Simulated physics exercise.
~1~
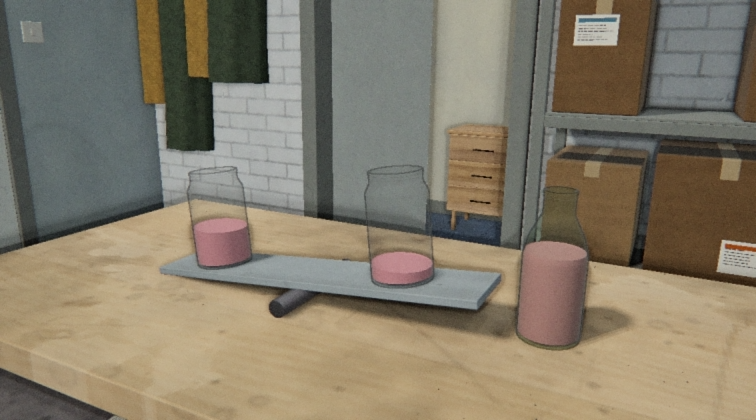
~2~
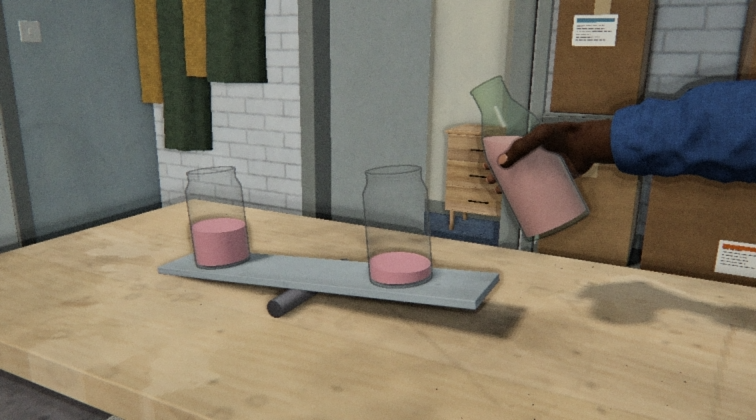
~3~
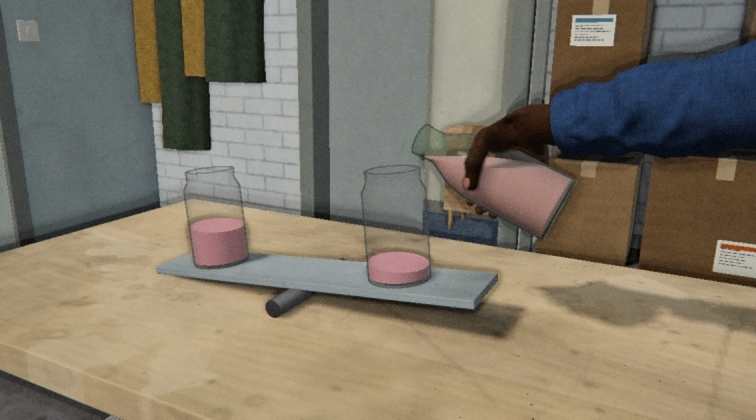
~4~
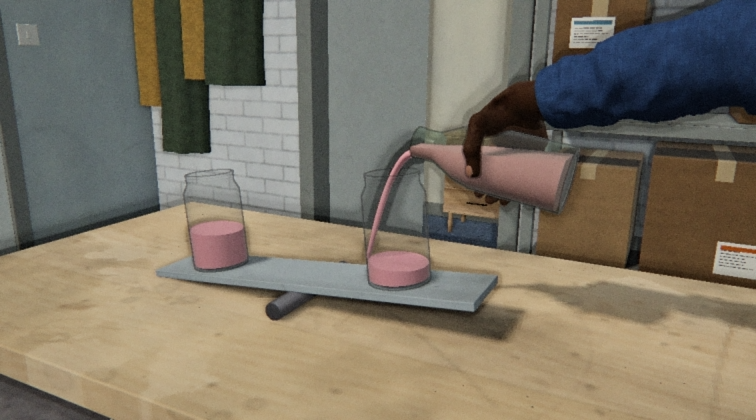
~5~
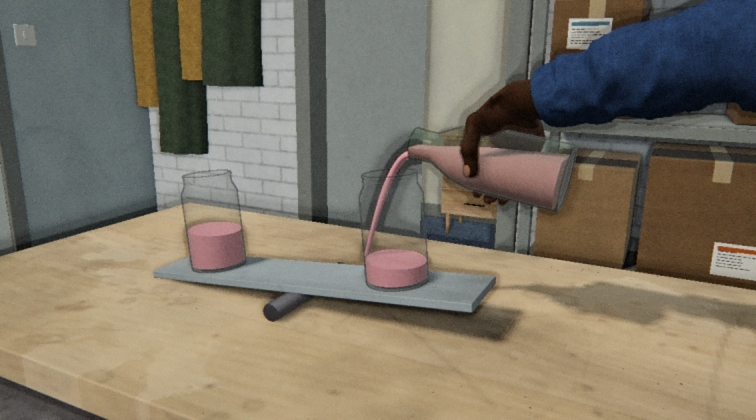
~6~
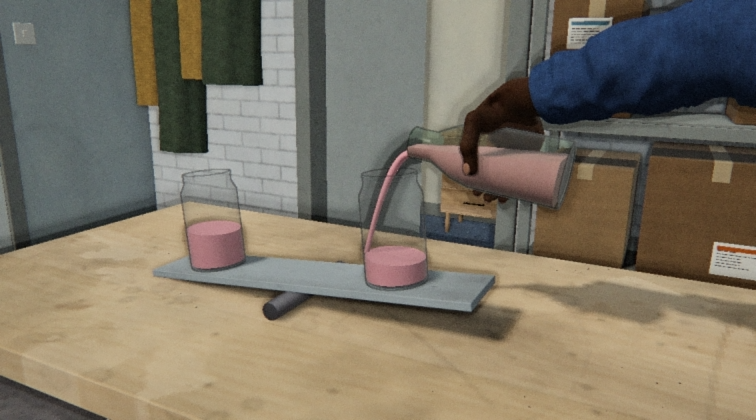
To begin with, a bottle of pink milk stands to the right of a tilted board resting on a pipe, with two jars on it. A hand lifts the bottle, swings it left and tips it over the right jar. Pink milk streams in, raising that jar's level slightly, while the board barely moves.
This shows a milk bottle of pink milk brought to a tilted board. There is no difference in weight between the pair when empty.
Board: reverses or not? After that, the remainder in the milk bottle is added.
Reverses.
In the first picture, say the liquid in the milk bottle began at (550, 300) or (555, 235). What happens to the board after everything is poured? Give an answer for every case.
Going try by try: No movement first, a turnover second.
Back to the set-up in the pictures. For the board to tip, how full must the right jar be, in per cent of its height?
Filled to about 45 percent.
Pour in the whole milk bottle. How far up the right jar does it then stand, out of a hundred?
About 75%.
Shortly, the right jar is about half full; the board leans as before.
Then, the right jar is about two thirds full; the board has swung over, and that end is down.
At the finish, the right jar is about three quarters full; the board has swung over, and that end is down.
